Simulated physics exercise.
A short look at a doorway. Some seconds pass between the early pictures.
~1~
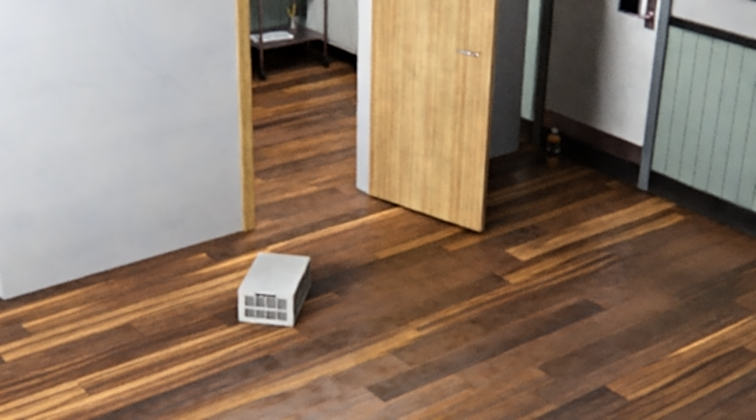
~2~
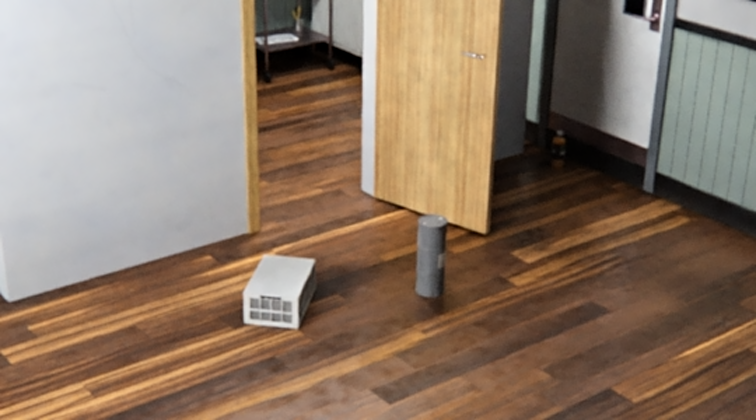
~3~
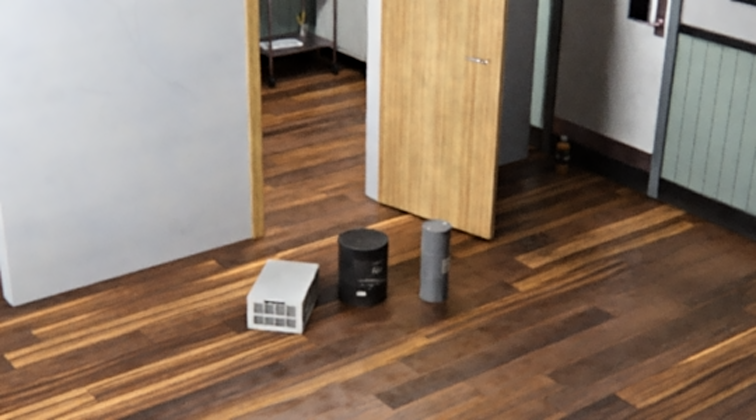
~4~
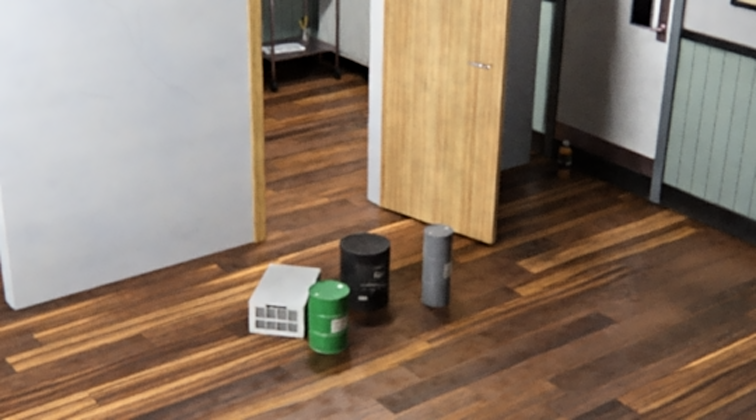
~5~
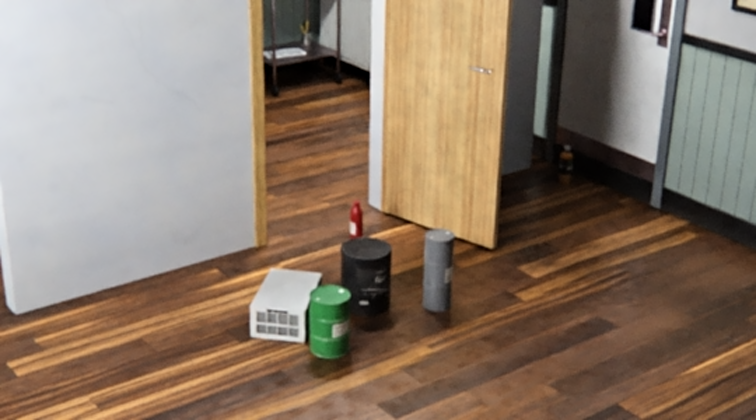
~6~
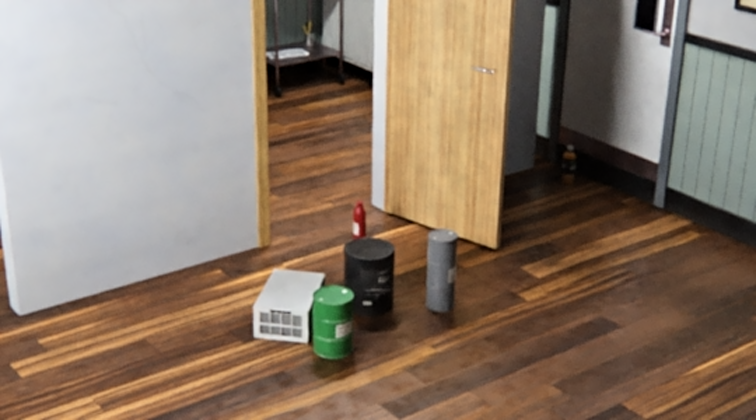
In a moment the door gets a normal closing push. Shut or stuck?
The door closes.
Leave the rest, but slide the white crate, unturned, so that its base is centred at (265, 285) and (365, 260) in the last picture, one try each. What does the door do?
First, it shuts; second, it stops short.
Then, 1.00 s after the last picture, door at 68°.
Then, 1.70 s after the last picture, door at 27°; red bottle slid about its own width near (345, 218).
Then, 2.10 s after the last picture, door at 5°; red bottle slid well along near (321, 211).
At rest, door at 0°; moved from the start, red bottle; the other 4 in place. Seen from the same camera at the end, red bottle near (316, 208).
